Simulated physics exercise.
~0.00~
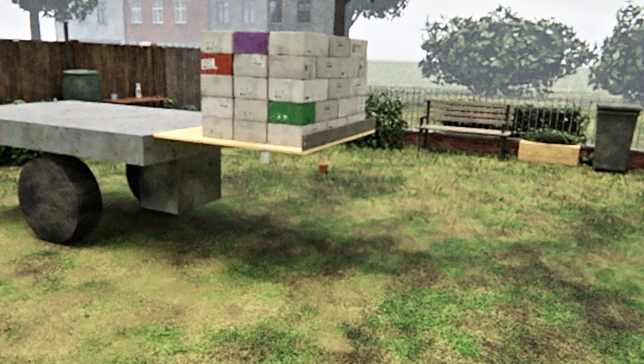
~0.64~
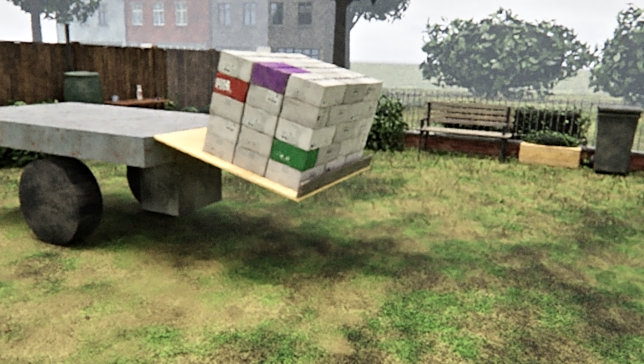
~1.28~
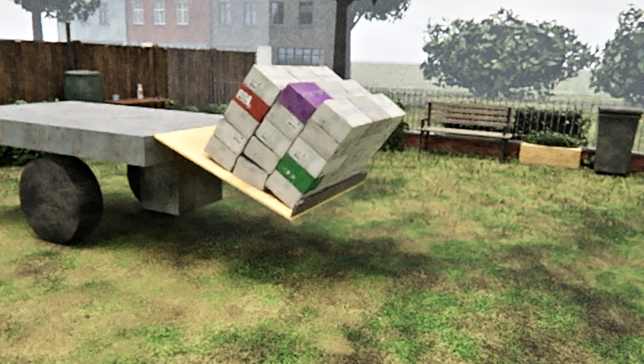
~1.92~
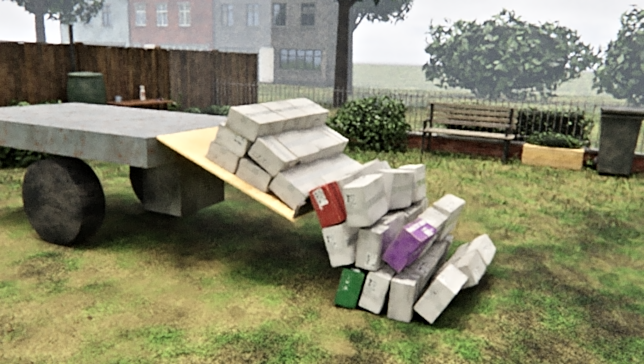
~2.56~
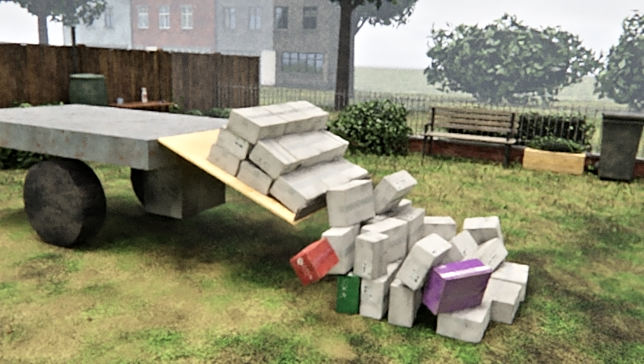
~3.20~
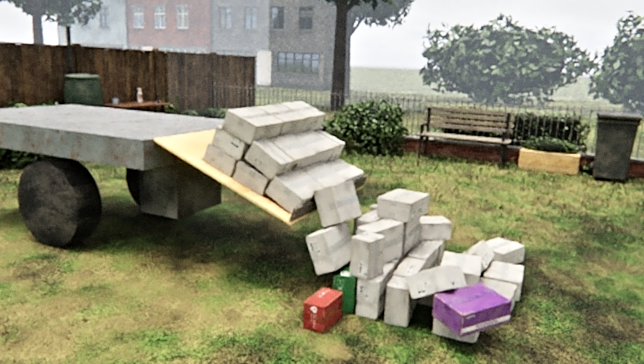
To begin with, a neat block of pale parcels, with a purple, a red and a green one among them, sits on a level flap at the back of a flat-bed on a lawn. The flap tips down to the right, and the block tilts with it. As the slope steepens, the stack leans further and starts sliding over the lower edge. Then most of it topples onto the grass, the three coloured parcels included. The red and purple ones tumble before settling in the heap, while a slanted pile of pale parcels stays on the sloping flap.
